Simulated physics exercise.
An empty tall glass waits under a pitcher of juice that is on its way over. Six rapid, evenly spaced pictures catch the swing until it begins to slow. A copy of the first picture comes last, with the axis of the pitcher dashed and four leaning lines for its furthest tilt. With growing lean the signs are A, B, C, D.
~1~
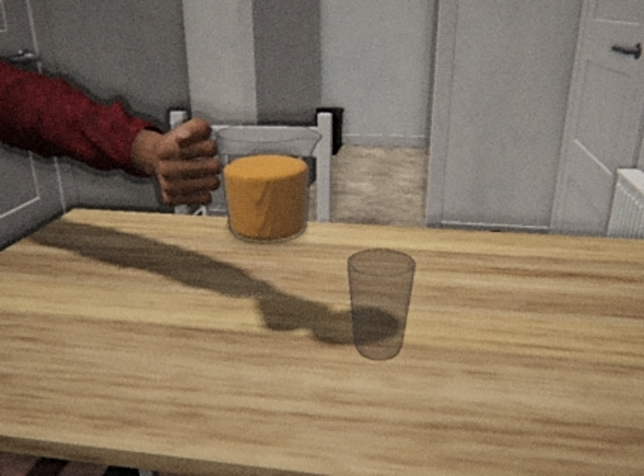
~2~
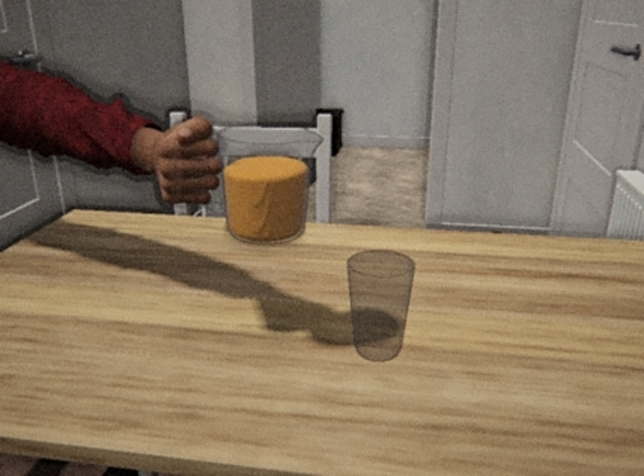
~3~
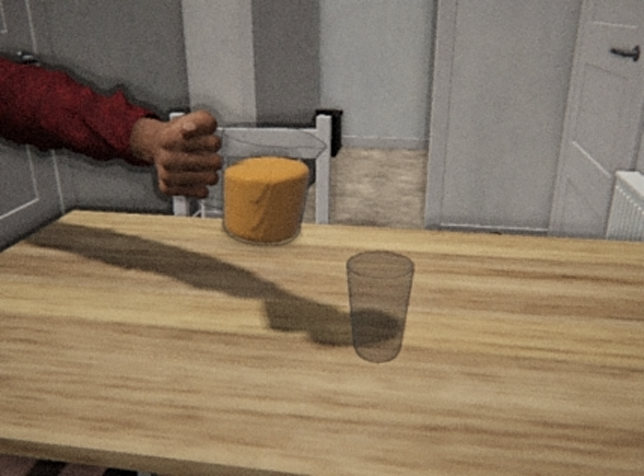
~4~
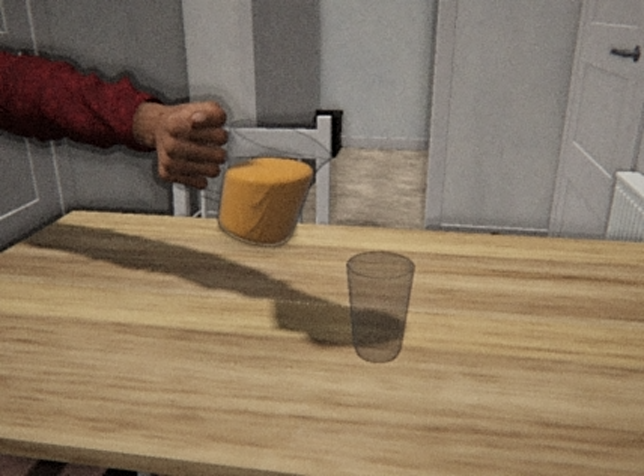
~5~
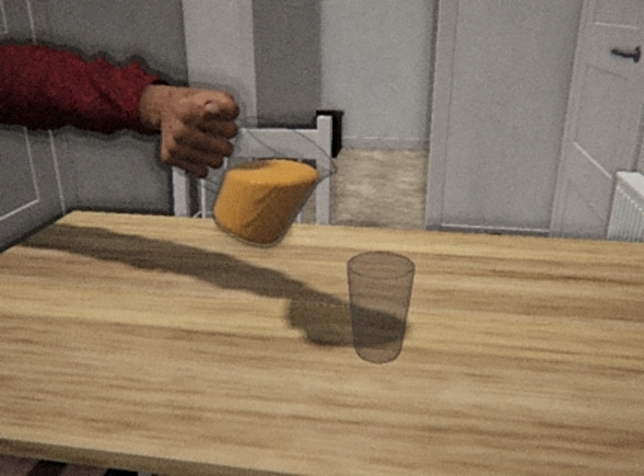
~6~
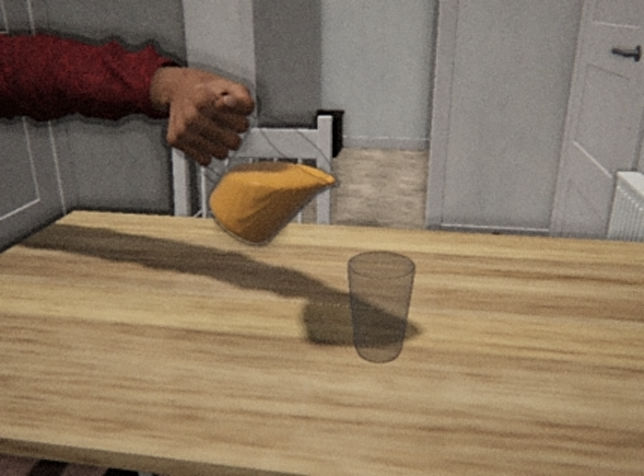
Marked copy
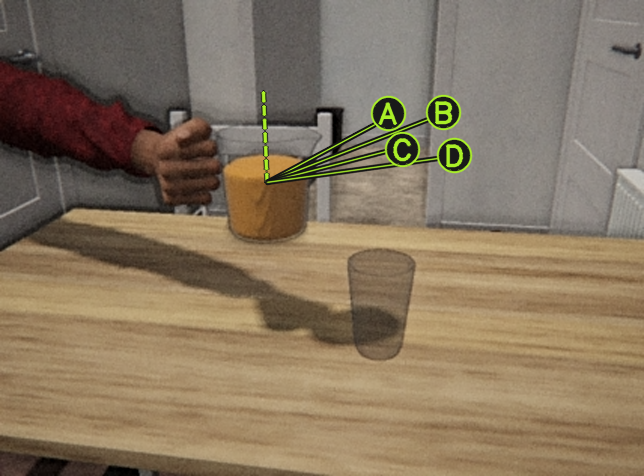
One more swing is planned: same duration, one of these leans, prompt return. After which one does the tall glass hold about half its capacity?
Tilt A does it best.
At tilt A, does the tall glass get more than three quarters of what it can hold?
No, less.
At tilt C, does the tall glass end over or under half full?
Over half.
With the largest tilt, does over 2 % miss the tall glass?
Yes.
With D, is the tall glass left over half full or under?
Over.
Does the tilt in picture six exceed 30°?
Yes.
On the marked copy, A at (374, 124); B at (428, 119); C at (385, 151); D at (437, 158).
For tilt A, the tall glass ends with about 51 % of what it can hold.
For tilt B, the tall glass ends with about 70 % of what it can hold.
For tilt C, the tall glass ends with about 87 % of what it can hold.
For tilt D, the tall glass ends with about 95 % of what it can hold; 9 % of the juice is spilt.
